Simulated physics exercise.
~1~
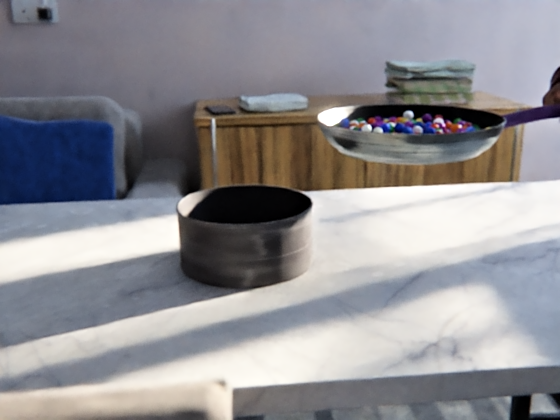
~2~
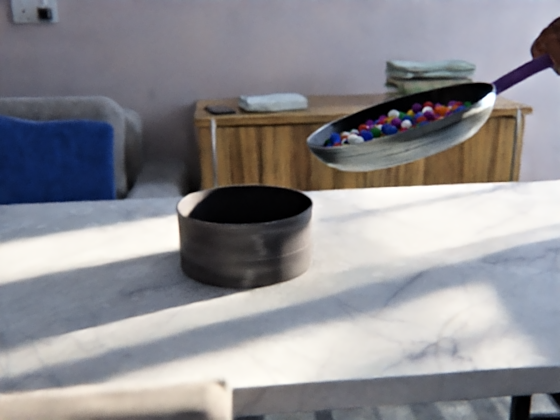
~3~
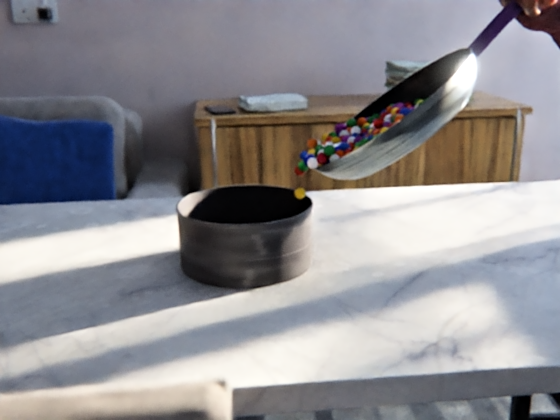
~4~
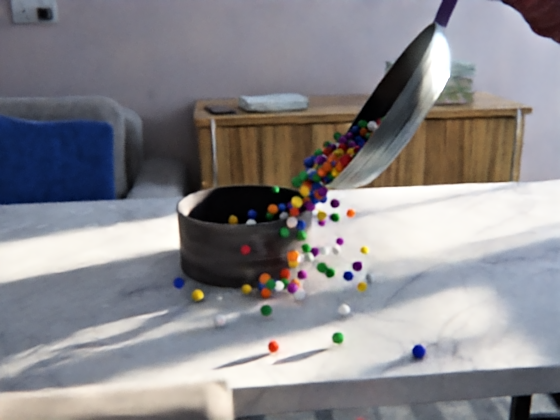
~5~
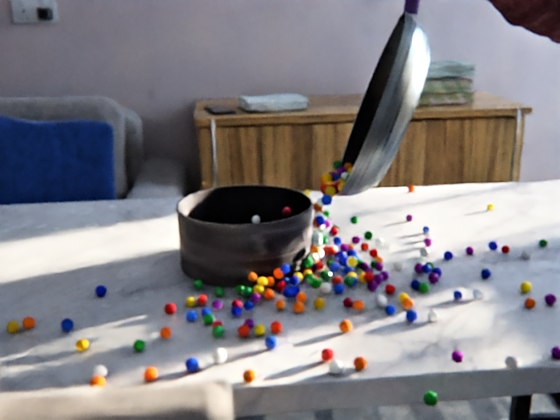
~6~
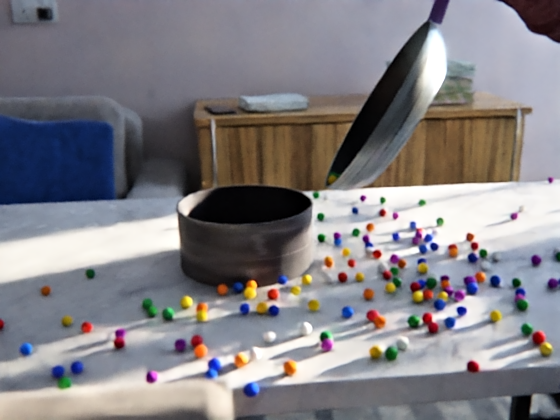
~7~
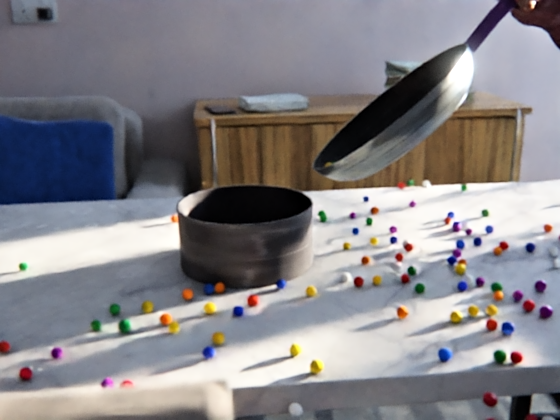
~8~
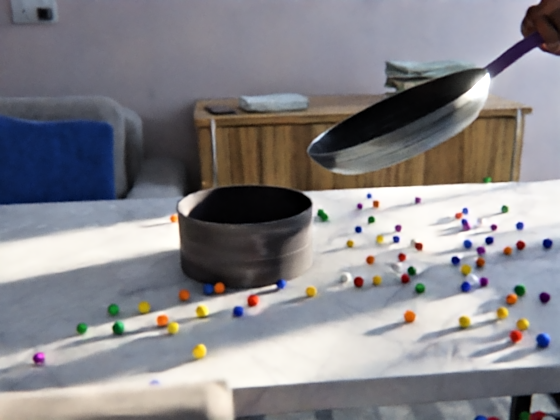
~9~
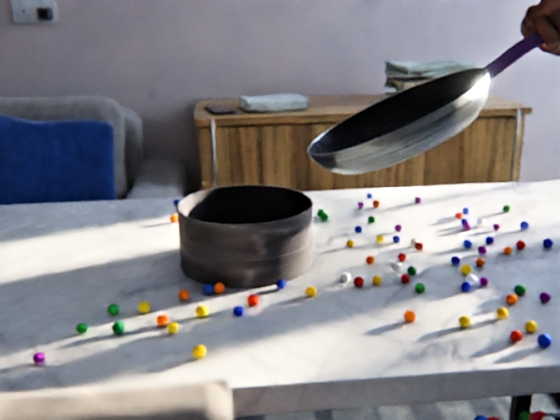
A tilting pan pours colourful marbles that mostly scatter across the table around a dark pot.
